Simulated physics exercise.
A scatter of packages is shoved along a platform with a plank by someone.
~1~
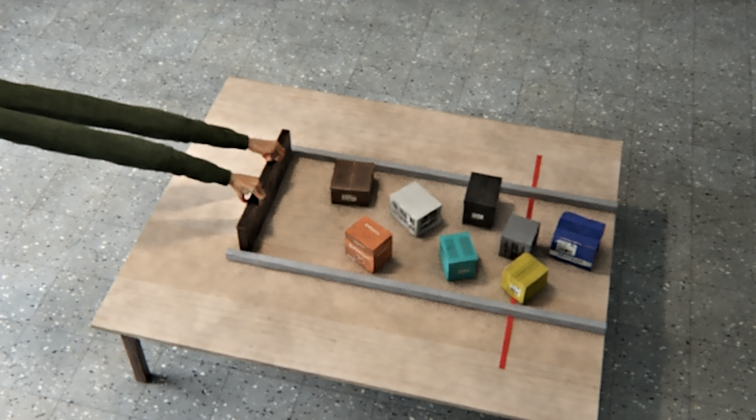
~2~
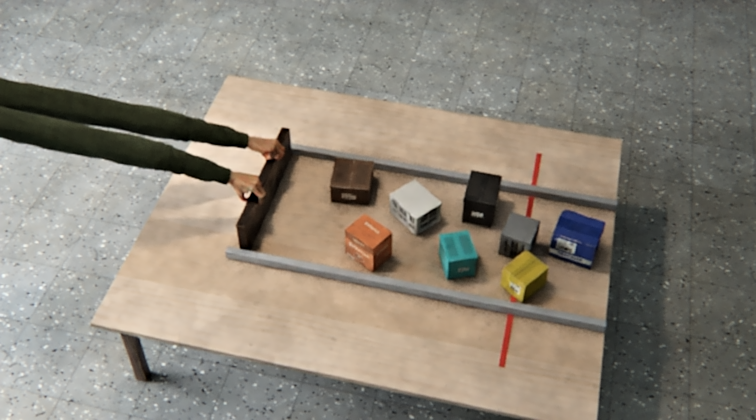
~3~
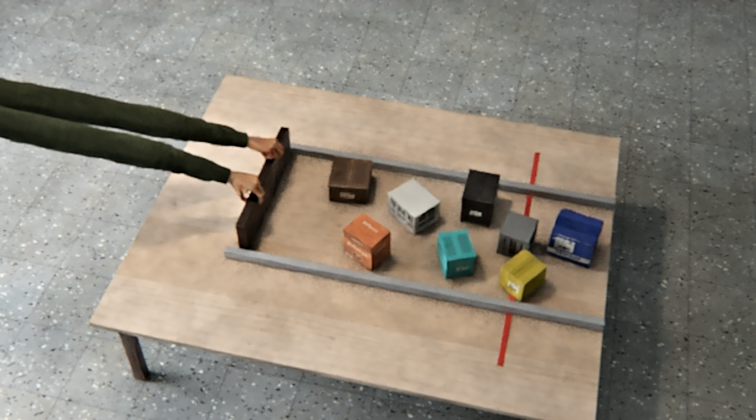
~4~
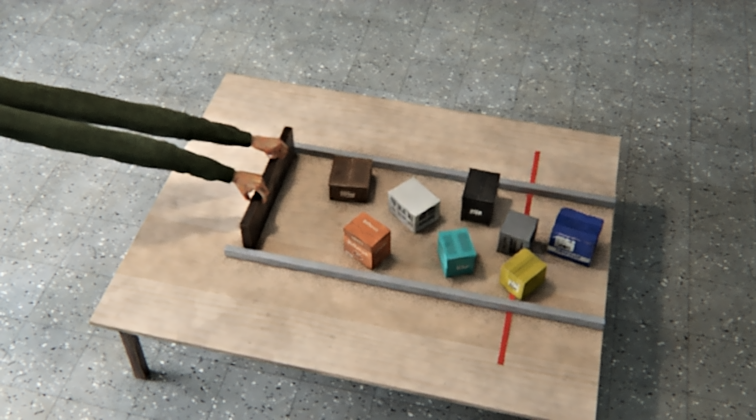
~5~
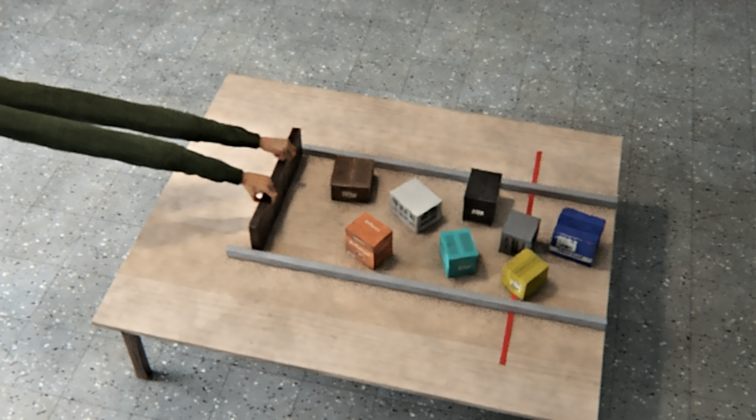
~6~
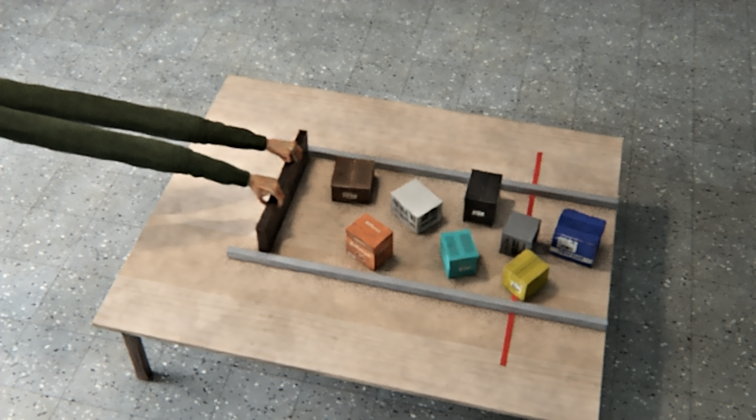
Dark plank held by two hands sliding slightly right along a wooden table toward eight scattered boxes, which stay still.
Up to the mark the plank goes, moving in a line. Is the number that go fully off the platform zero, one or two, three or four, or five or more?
It is one or two.
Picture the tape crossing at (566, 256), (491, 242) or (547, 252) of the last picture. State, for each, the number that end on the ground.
Going through each try, you'd get 6, 1 and 3.
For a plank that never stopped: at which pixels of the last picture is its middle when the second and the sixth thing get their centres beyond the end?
About (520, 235), then about (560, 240).
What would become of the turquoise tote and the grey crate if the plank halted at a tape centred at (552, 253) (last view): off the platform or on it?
The turquoise tote stays put and the grey crate is gone.
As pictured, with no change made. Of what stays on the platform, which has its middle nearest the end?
That's the yellow parcel.
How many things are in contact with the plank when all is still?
The count in contact is 2.
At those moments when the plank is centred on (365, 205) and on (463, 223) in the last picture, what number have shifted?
By the first moment it's 3, by the second it's 8.
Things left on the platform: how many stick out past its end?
The figure is 1.
A little later, none off yet; blue parcel at rest near (578, 237); yellow parcel at rest near (525, 275); grey crate at rest near (520, 236).
Next, none off yet; blue parcel at rest near (578, 237); yellow parcel at rest near (525, 275); grey crate shifted a little near (530, 238).
When it is over, the number that fall off is one or two; down, grey crate and blue parcel.
